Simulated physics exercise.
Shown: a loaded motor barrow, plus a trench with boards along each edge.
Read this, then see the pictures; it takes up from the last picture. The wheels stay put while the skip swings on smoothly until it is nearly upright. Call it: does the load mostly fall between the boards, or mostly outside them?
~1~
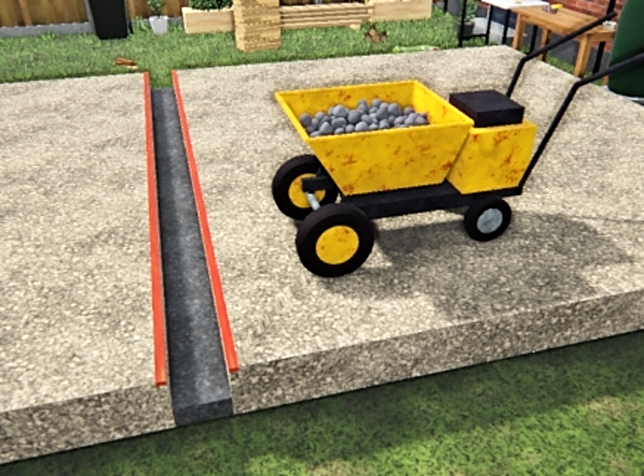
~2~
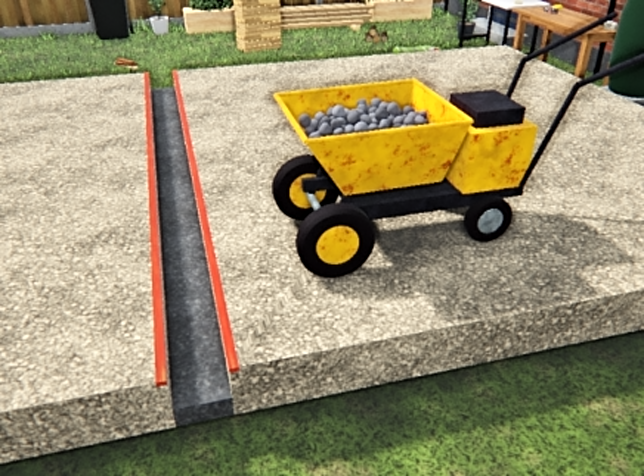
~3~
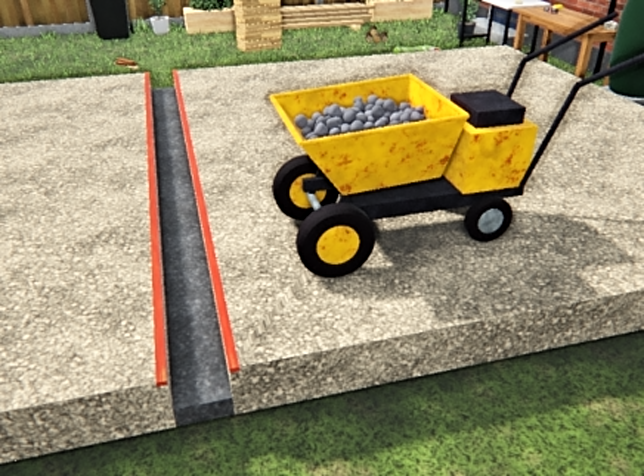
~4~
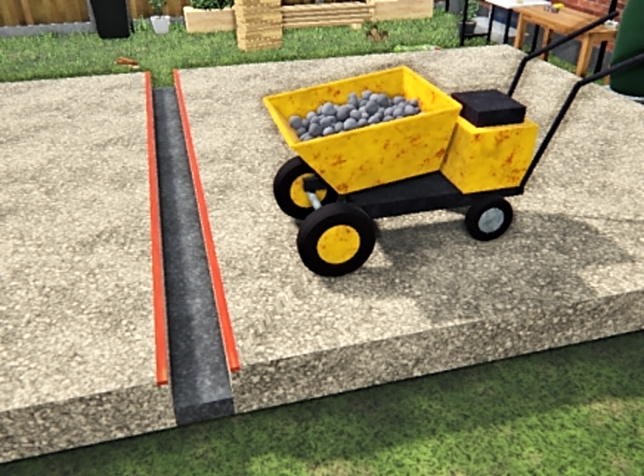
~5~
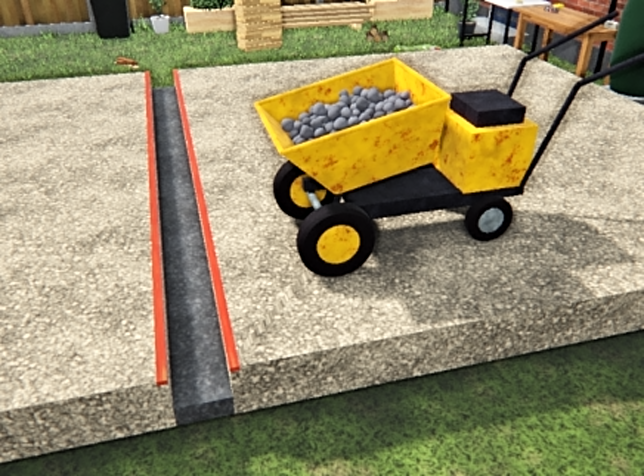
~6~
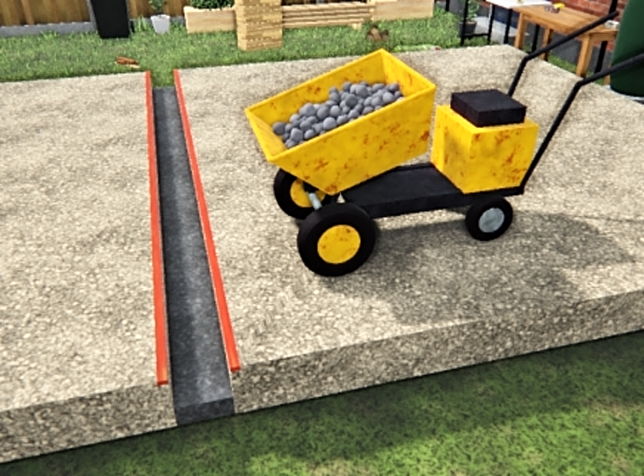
It mostly falls between the boards.
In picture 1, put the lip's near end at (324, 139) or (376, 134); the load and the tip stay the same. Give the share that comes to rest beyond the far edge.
About 0 %, then 0 %.
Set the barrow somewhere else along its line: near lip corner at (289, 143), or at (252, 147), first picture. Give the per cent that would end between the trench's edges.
About 70 per cent, then about 30 per cent.
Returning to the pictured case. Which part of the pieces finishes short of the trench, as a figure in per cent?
Some 5 per cent.
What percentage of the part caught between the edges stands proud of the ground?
Close to 25 percent.
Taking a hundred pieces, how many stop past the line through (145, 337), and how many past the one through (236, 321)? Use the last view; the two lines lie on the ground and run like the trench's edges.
About 10 percent, then about 100 percent.
Soon, skip tipped steeply; all in the skip.
A while on, skip tipped steeply; most in the skip; a small part in or heaped over the trench; a stray few beyond it; a stray few falling.
Towards the end, skip tipped right over; about a quarter in the skip; a stray few short of the trench; about two thirds in or heaped over the trench; a small part beyond it.
Finally, skip tipped right over; a small part short of the trench; most in or heaped over the trench; a small part beyond it.
